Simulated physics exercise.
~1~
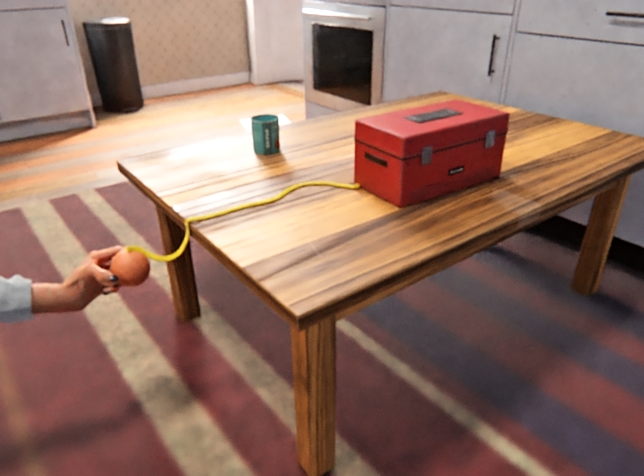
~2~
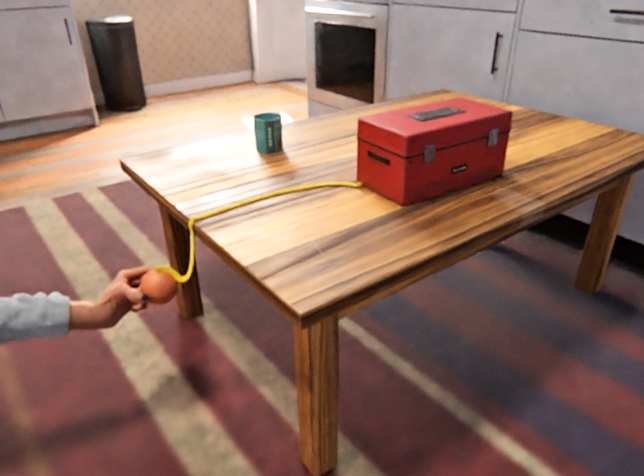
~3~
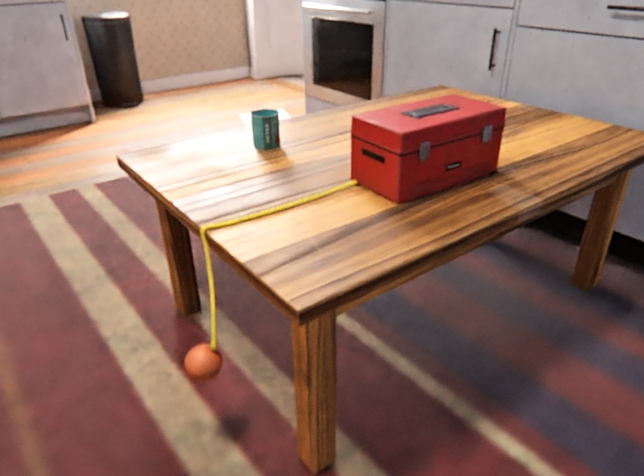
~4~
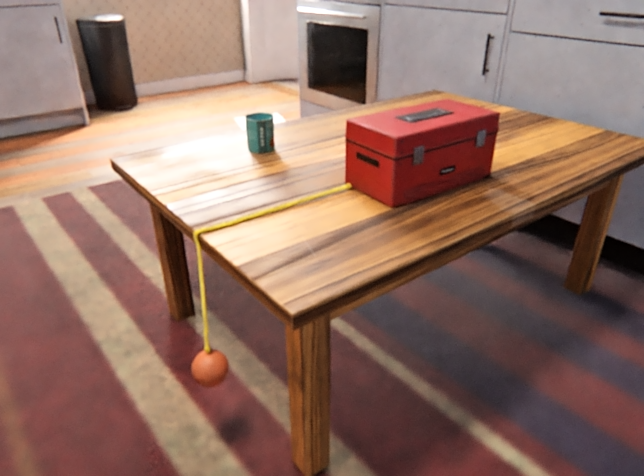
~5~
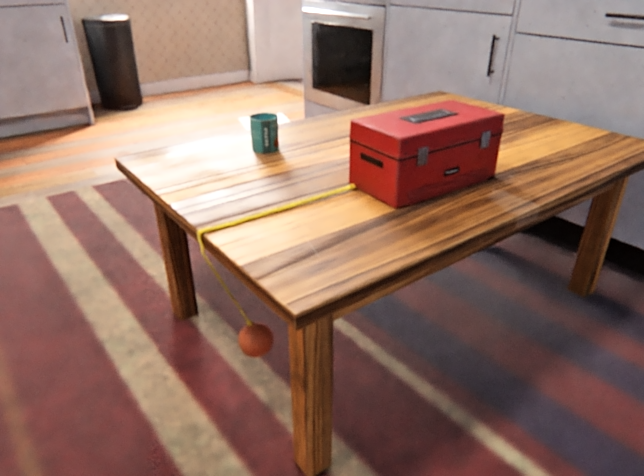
An orange on a yellow ribbon drops from a hand and swings below the table edge.
